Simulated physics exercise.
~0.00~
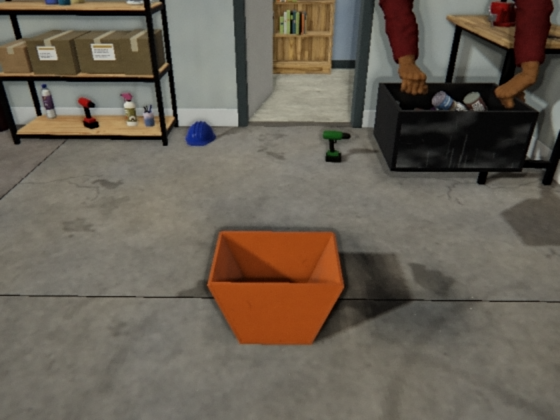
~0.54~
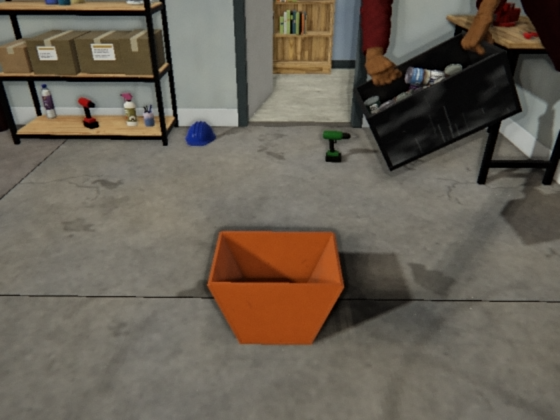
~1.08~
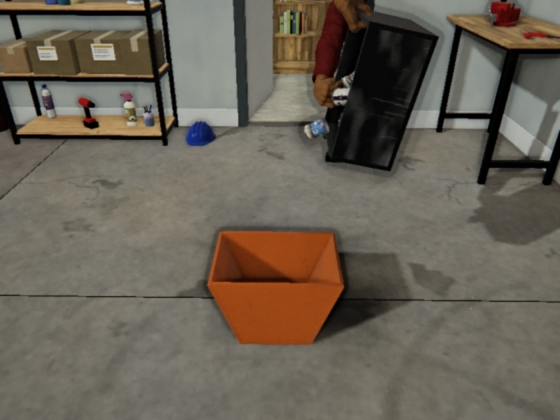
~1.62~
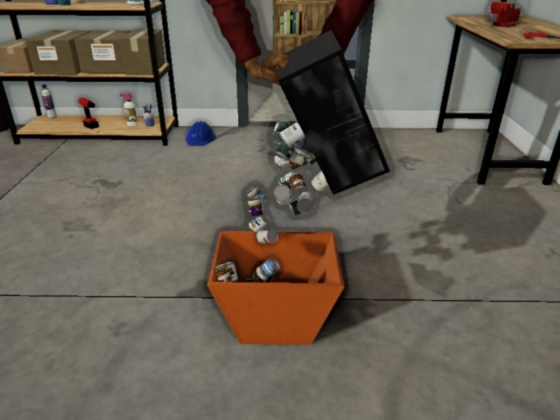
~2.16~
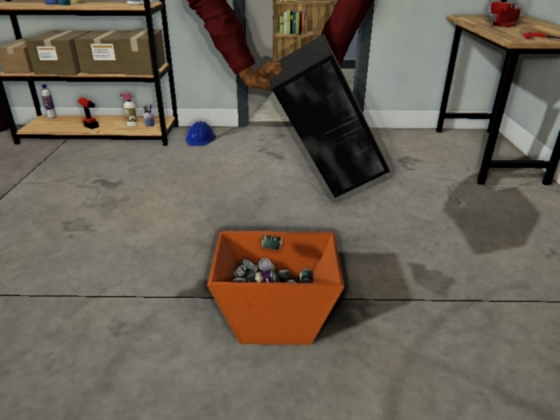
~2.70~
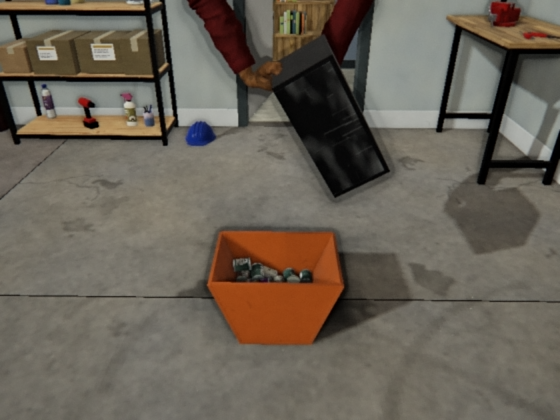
Black tote lifted by two hands, swinging left and tipping over, pouring small tins into an orange basket, ending up empty.
